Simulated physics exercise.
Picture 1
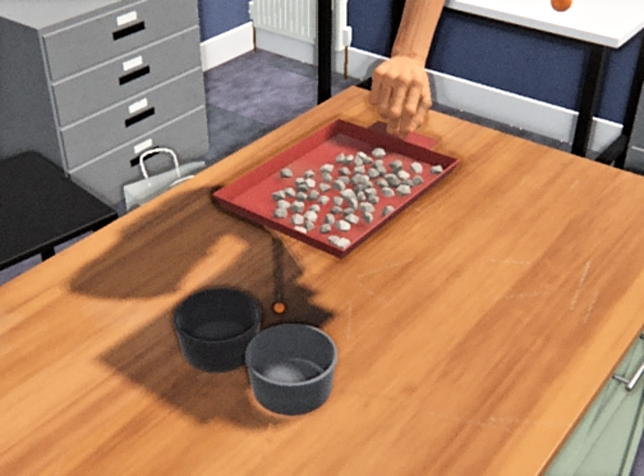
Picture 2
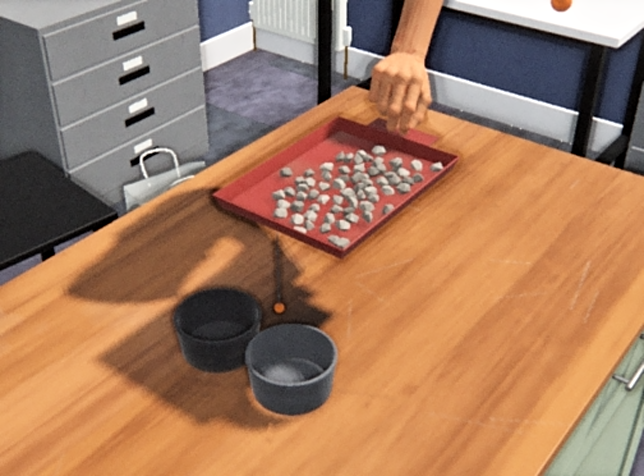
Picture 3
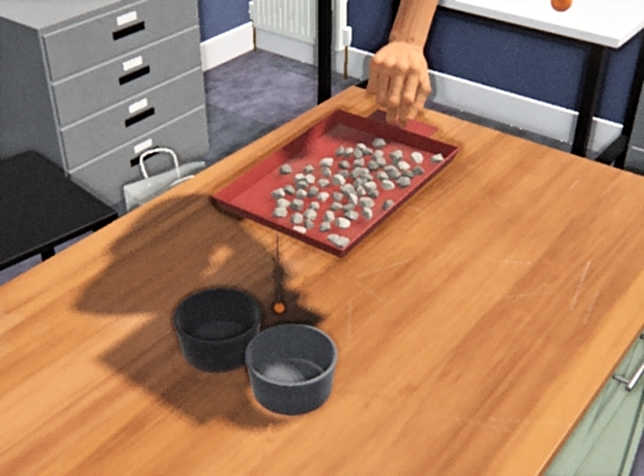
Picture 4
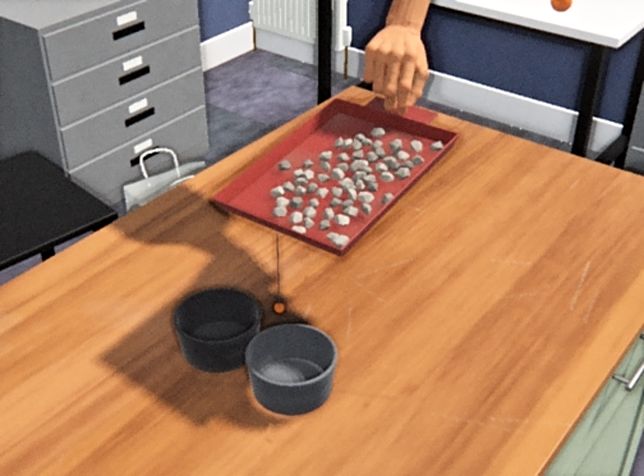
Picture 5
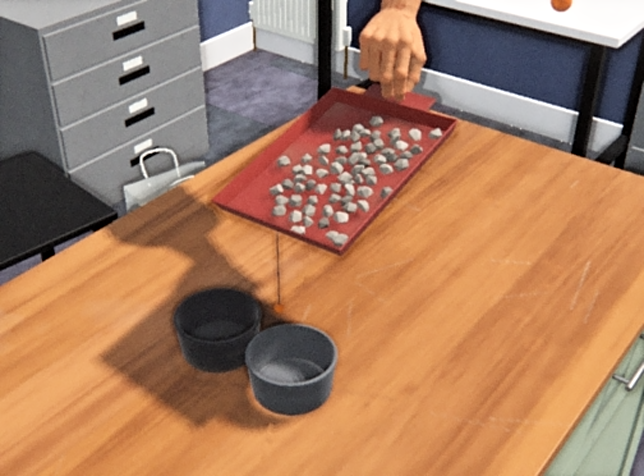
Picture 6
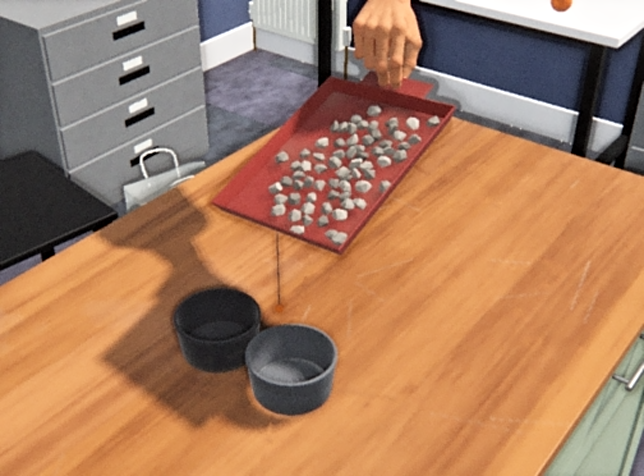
Red tray of gravel slowly tilting as a hand raises its far end, above a wooden counter with two dark dishes.
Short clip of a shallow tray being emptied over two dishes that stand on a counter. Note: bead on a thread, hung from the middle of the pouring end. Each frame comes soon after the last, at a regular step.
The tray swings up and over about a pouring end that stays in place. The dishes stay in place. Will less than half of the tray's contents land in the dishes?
I'd say the dishes catch most of it, honestly.
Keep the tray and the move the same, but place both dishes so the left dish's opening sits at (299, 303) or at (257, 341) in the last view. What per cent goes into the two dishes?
First try: Roughly 0 per cent; second try: Roughly 40 per cent.
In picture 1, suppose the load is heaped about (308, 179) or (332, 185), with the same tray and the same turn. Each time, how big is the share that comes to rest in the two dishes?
It would be roughly 80 per cent for the first and roughly 80 per cent for the second.
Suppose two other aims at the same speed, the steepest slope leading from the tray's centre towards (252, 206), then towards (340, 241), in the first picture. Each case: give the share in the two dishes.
The first comes to 70 %, while the second comes to 30 %.
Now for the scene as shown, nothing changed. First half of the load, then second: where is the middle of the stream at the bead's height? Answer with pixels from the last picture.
(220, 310) for the early half, (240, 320) for the late half.
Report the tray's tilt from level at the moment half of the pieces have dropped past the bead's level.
Around 95 degrees of turn.
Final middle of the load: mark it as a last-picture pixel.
Last view, resting centre - approx. (224, 344).
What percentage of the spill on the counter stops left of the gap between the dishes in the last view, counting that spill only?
Around 100 %.
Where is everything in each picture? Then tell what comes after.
Corners of the pouring end (221, 193) and (342, 245), level; middle of the load (347, 194), bits of gravel; left dish (190, 350); right dish (263, 392); bead on its thread (279, 308), in the first frame.
Corners of the pouring end (221, 194) and (342, 245), level; middle of the load (347, 193), in the second frame.
Corners of the pouring end (221, 195) and (341, 245), tipped barely, lowest at the left corner; middle of the load (347, 189), in the third frame.
Corners of the pouring end (220, 196) and (340, 244), tipped a little, lowest at the left corner; middle of the load (346, 183), in the fourth frame.
Corners of the pouring end (219, 198) and (339, 244), tipped a little, lowest at the left corner; middle of the load (345, 178), in the fifth frame.
Corners of the pouring end (218, 200) and (337, 244), tipped clearly, lowest at the left corner; middle of the load (343, 172); left dish (190, 350); right dish (263, 392), in the sixth frame.
Just after the last frame, tray tipped steeply; almost all on the tray; about a tenth in the air.
A moment on, tray tipped past a quarter turn; about a tenth on the tray; about a tenth in the right dish; roughly half in the left dish; about a tenth outside both; roughly a quarter in the air.
Further on, tray tipped past a quarter turn; roughly a quarter in the right dish; roughly two thirds in the left dish; about a tenth outside both.
When it is over, tray tipped past a quarter turn; roughly a quarter in the right dish; roughly two thirds in the left dish; about a tenth outside both.
